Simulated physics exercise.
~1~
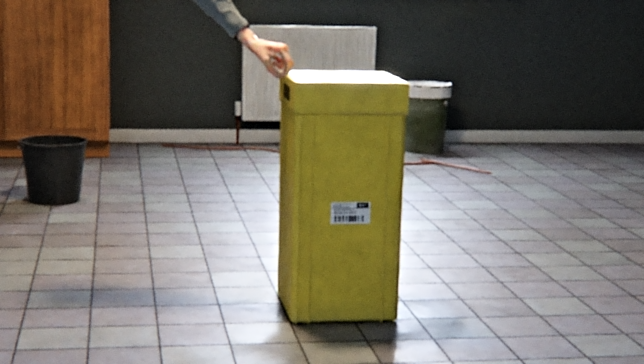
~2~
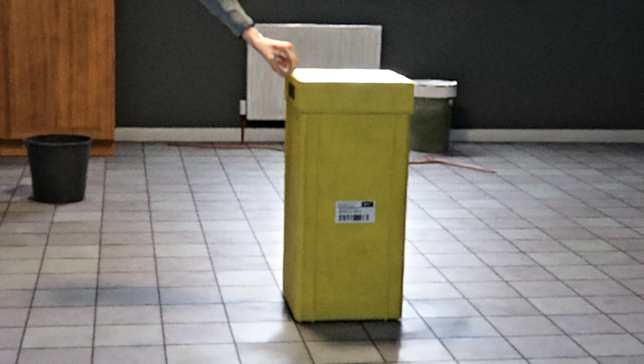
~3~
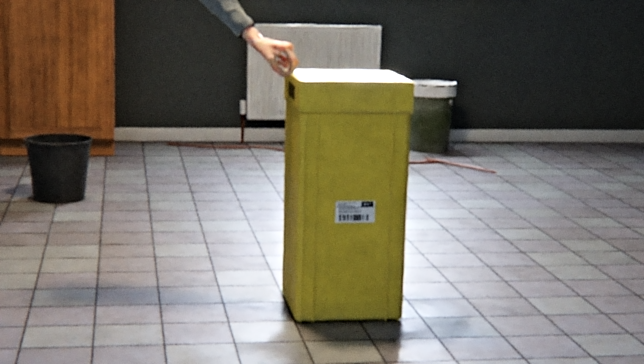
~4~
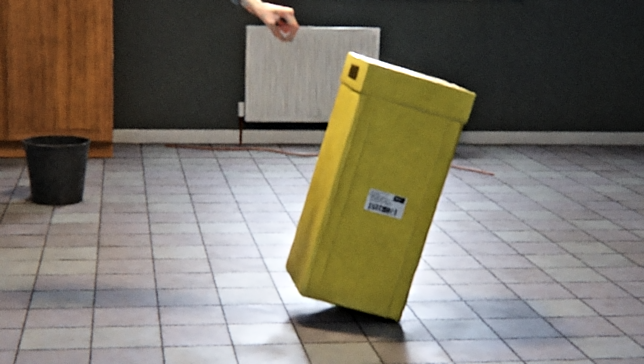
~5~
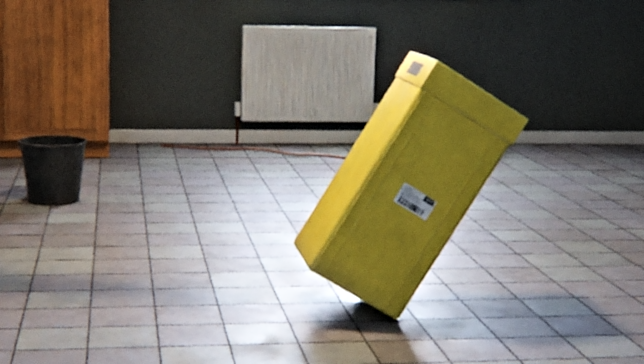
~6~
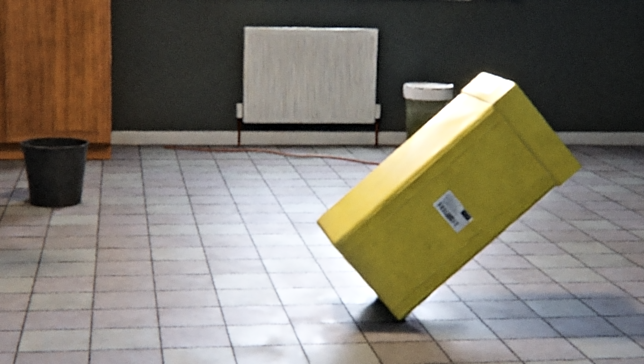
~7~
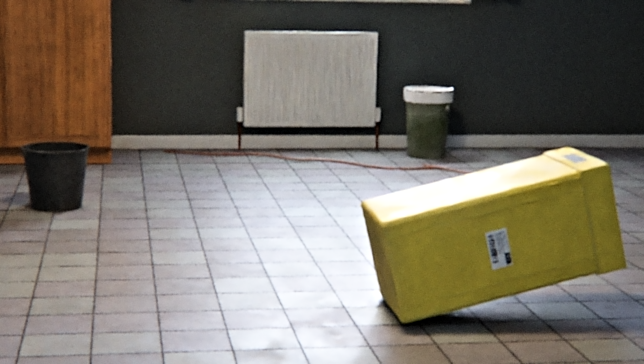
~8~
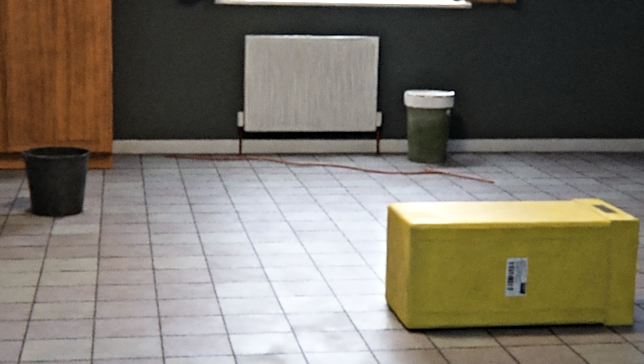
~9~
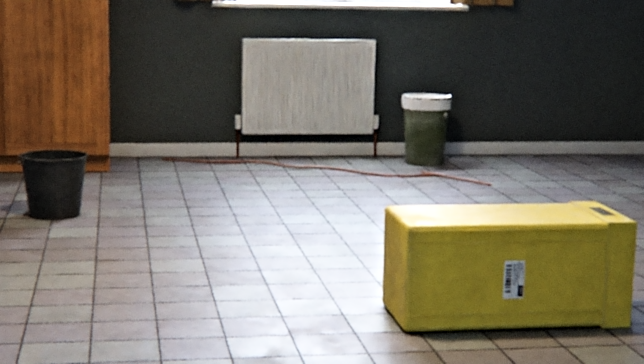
In the video, a hand at the upper left of a tall yellow tote standing on a tiled floor pushes it and draws back, and the tote tips to the right, falls over and comes to rest on its side.
